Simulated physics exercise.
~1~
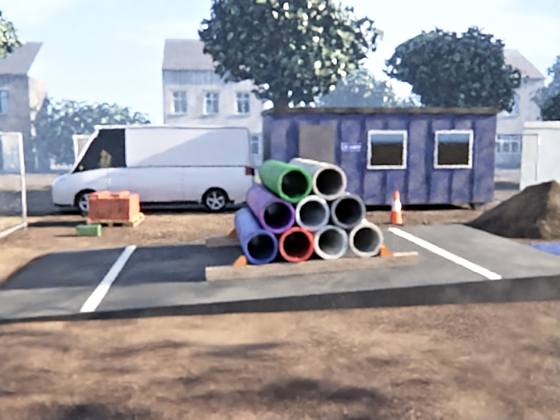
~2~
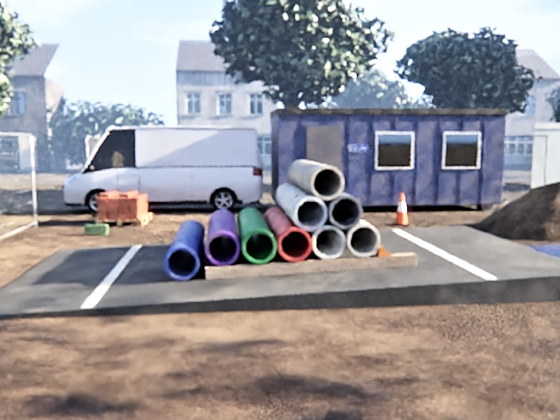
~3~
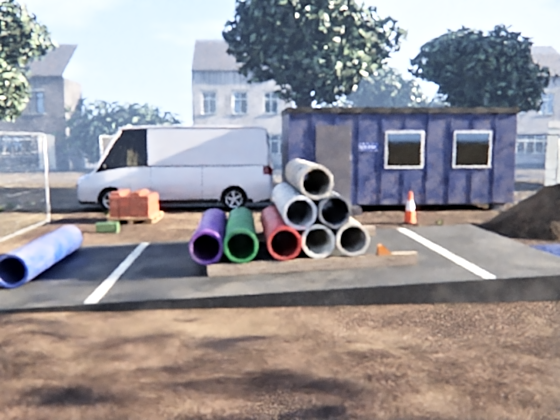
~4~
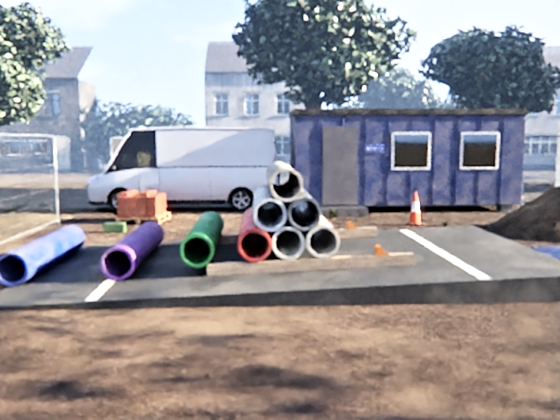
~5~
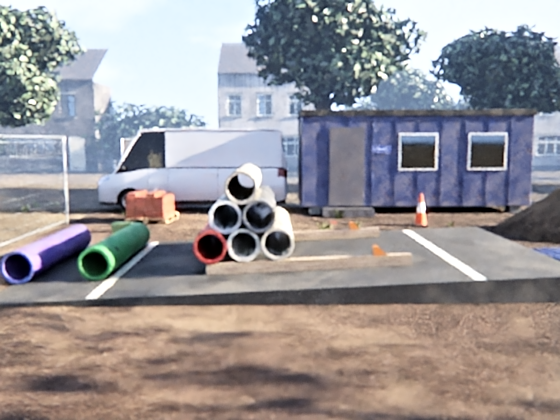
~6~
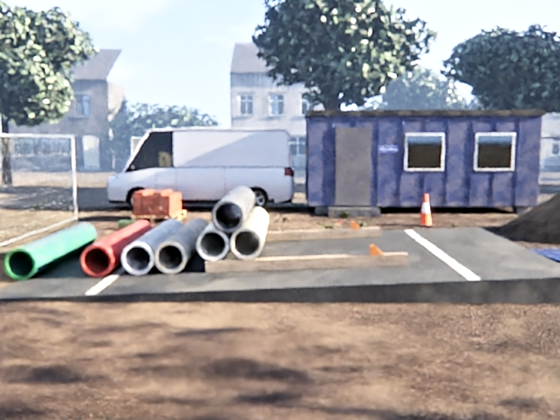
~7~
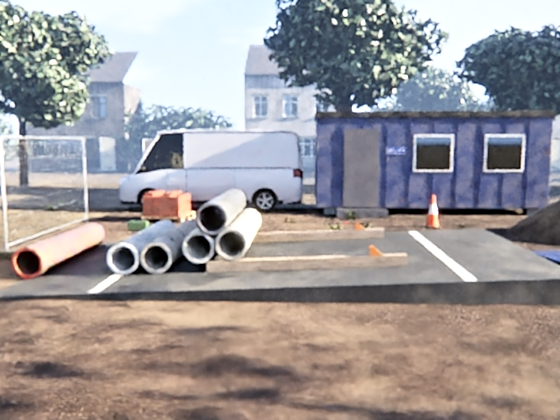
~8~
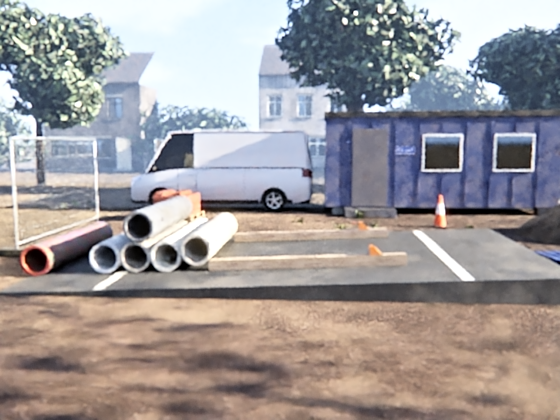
Stacked concrete pipes collapse and roll left, the coloured ones crossing the left white line.
